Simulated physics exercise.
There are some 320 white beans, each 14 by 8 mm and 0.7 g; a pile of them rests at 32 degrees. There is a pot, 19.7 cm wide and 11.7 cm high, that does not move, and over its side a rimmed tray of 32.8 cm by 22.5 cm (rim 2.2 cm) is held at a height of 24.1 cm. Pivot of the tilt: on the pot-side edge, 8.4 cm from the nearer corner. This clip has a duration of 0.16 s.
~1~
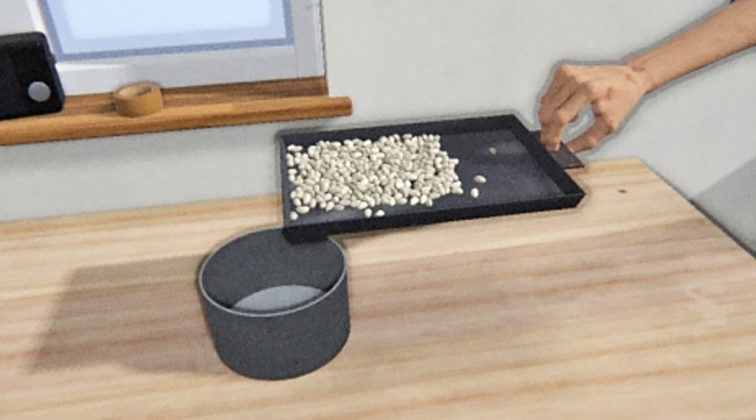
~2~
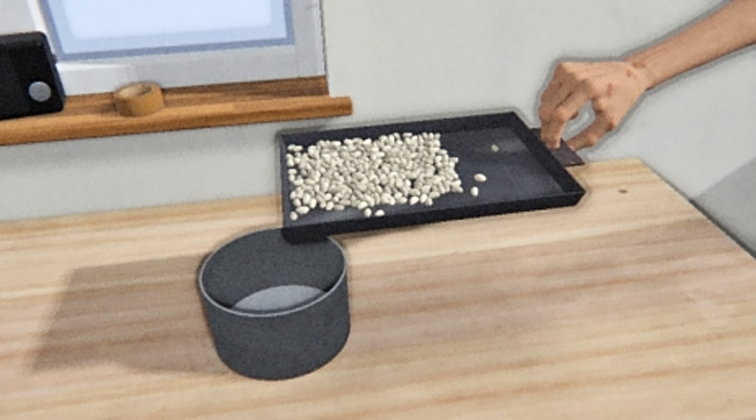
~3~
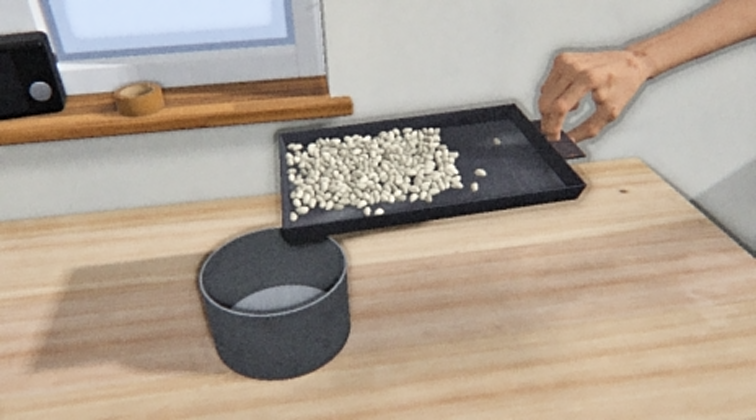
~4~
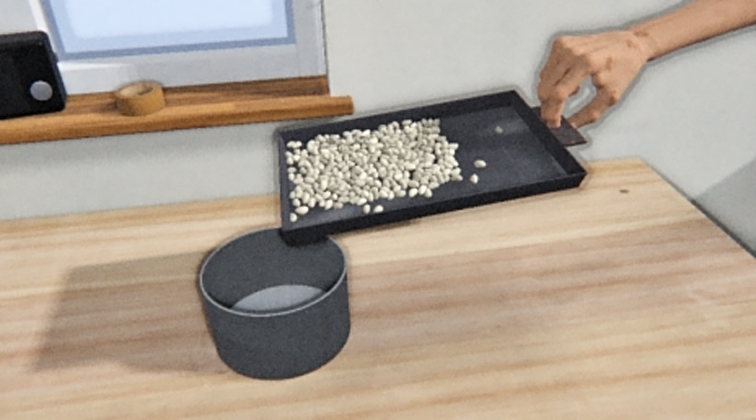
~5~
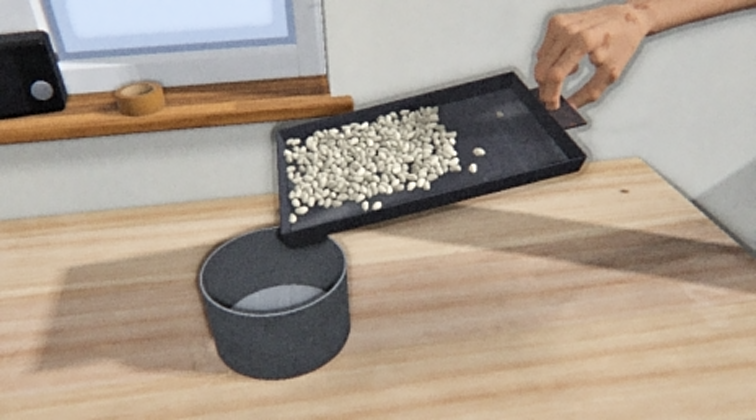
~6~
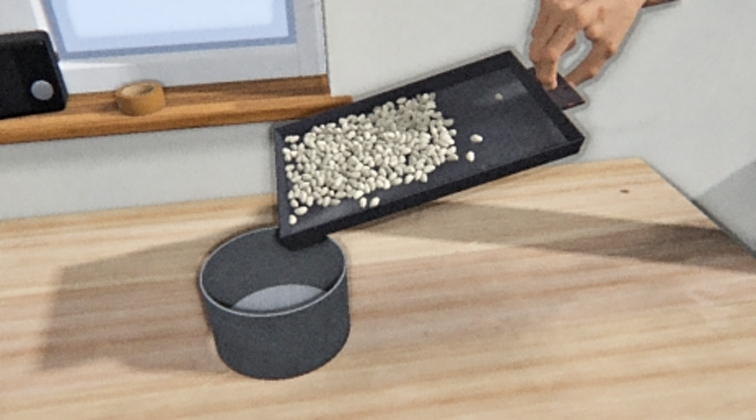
A hand slowly raises the right end of a dark tray holding white beans.
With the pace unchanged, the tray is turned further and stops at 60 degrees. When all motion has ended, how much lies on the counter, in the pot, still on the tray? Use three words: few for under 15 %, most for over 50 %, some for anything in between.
Counter: Some; pot: Some; tray: Some.
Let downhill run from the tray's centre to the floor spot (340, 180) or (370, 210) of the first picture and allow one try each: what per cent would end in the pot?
I'd put it at about 40 per cent for the first tilt and about 0 per cent for the second.
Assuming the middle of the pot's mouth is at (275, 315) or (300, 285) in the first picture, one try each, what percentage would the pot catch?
Roughly 60 and 30 percent.
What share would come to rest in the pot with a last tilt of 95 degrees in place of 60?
30 %.
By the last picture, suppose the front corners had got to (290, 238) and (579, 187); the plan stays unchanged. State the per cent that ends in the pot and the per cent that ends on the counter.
That works out as pot 0 and counter 60.
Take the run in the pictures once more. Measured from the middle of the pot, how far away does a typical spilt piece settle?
Distance: Roughly 22 cm.
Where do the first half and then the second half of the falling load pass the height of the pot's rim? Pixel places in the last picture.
First near (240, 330), later near (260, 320).
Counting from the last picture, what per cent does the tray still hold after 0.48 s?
It comes to near 60 per cent.
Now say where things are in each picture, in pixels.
In the first frame, tray tilt 0 degrees, front corners at (290, 222) and (578, 191); middle of the pieces at (373, 170); pot at (274, 267).
In the second frame, tray tilt 1 degrees, front corners at (290, 223) and (578, 189); middle of the pieces at (373, 170).
In the third frame, tray tilt 3 degrees, front corners at (289, 224) and (579, 183); middle of the pieces at (372, 167).
In the fourth frame, tray tilt 6 degrees, front corners at (288, 226) and (579, 171), lowest corner left front; middle of the pieces at (372, 162).
In the fifth frame, tray tilt 11 degrees, front corners at (287, 229) and (579, 155), lowest corner left front; middle of the pieces at (370, 156).
In the sixth frame, tray tilt 16 degrees, front corners at (286, 232) and (576, 137), lowest corner left front; middle of the pieces at (368, 150); pot at (274, 267).
Then, 0.15 s after the last picture, tilt 41 degrees; the tray holds 100 %, the pot 0 %.
Then, 0.25 s after the last picture, tilt 56 degrees; the tray holds 100 %, the pot 0 %.
Then, 0.48 s after the last picture, tilt 60 degrees; the tray holds 60 %, the pot 0 %.
In the end, counter 45 %, pot 25 %, tray 35 %.
